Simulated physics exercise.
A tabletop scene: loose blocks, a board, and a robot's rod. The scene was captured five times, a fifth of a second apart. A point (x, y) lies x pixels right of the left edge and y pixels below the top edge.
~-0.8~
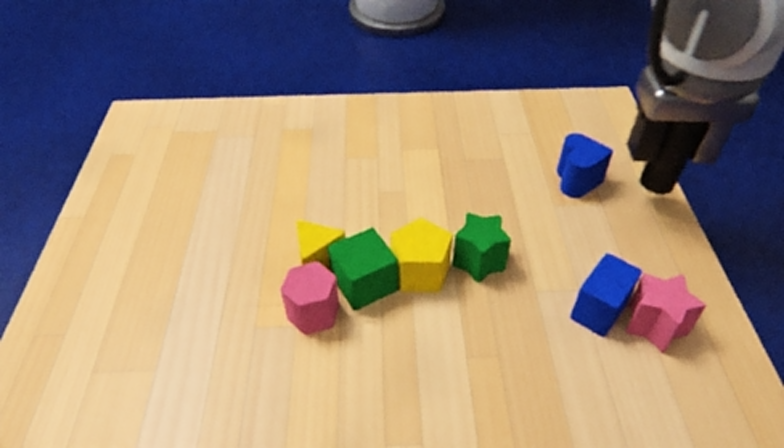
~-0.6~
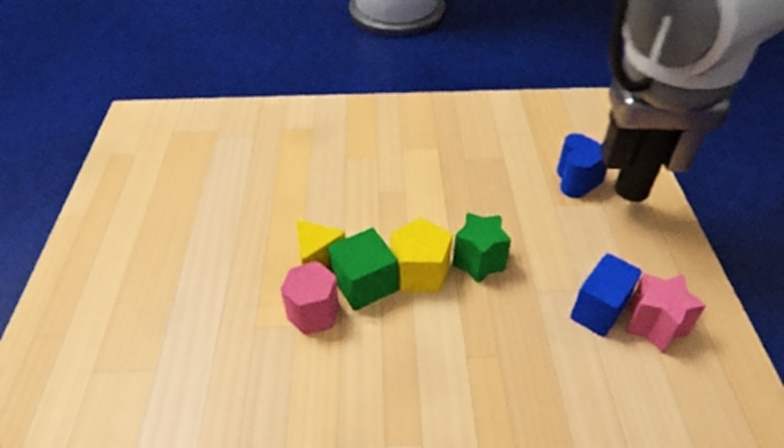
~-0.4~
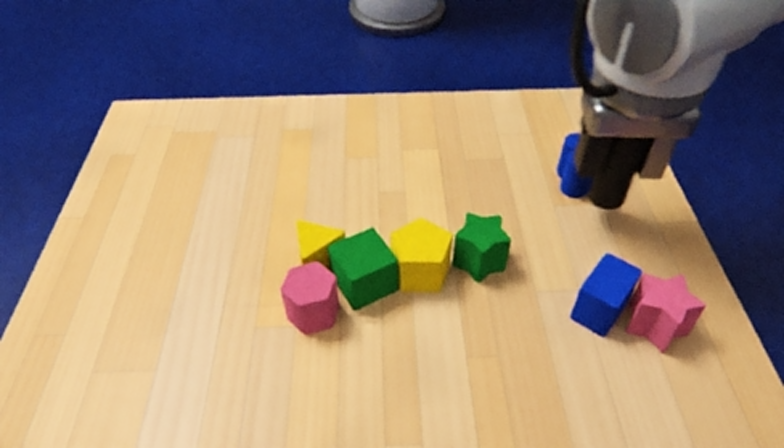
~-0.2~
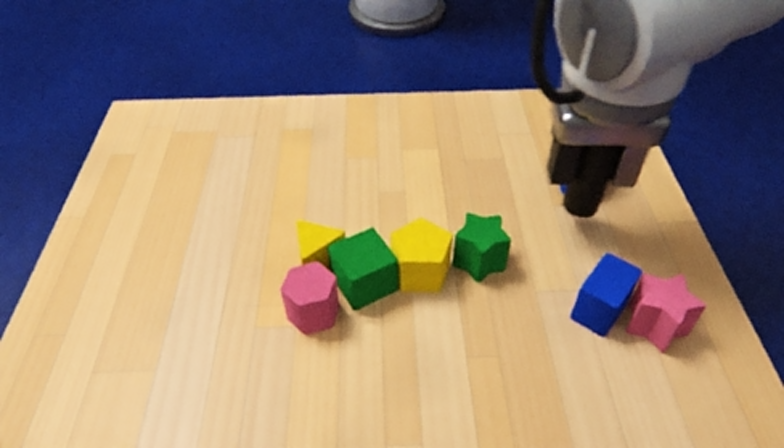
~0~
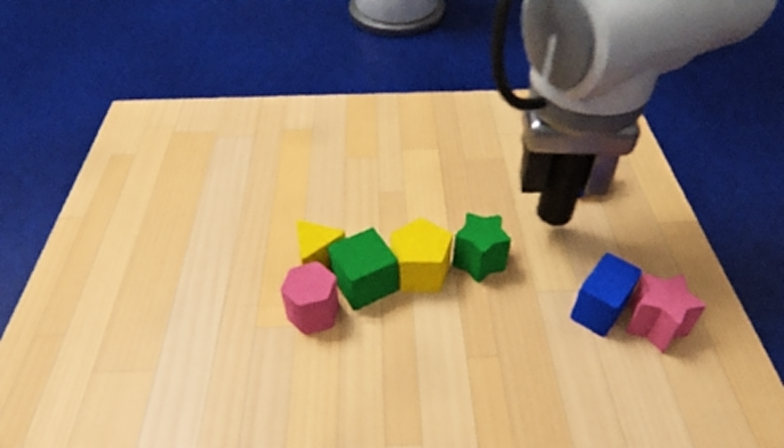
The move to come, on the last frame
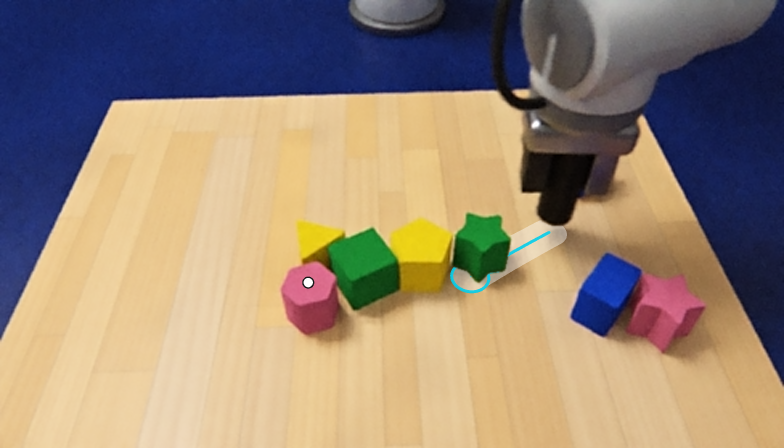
A robot arm with a dark rod moves left and slightly toward the viewer across a wooden tabletop, passing in front of a blue block, while the green, yellow, pink and blue blocks stay in place.
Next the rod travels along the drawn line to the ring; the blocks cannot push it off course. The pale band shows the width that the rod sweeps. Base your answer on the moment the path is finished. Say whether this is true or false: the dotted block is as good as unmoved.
It is false.
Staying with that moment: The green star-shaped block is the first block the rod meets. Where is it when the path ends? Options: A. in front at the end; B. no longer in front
A.
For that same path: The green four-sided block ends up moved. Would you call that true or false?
Answer: True.
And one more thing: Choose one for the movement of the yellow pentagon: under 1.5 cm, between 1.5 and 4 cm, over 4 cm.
The block shifts between 1.5 and 4 cm.
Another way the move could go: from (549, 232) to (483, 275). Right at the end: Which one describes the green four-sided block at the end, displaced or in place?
It shifts.
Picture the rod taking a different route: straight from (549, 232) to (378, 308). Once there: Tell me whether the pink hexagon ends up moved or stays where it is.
The push reaches it.
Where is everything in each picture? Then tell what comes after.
The first picture shows tip of the rod (657, 183), middles of tops, pink hexagon (308, 283), green four-sided block (363, 252), yellow pentagon (422, 241), green star-shaped block (483, 230).
The second picture shows rod (632, 191), nothing pushed.
The third picture shows rod (606, 198), nothing pushed.
The fourth picture shows rod (580, 206), nothing pushed.
The fifth picture shows rod (554, 214), pink hexagon (308, 283), green four-sided block (363, 252), yellow pentagon (422, 241), green star-shaped block (483, 230).
The line goes straight from (549, 232) to (470, 277); the dot is on the pink hexagon.
On the path given first. Halfway along, rod (514, 235); green star-shaped block (480, 231).
At the end, rod (473, 259); pink hexagon (287, 288); green four-sided block (336, 260); yellow pentagon (387, 240); green star-shaped block (436, 255).
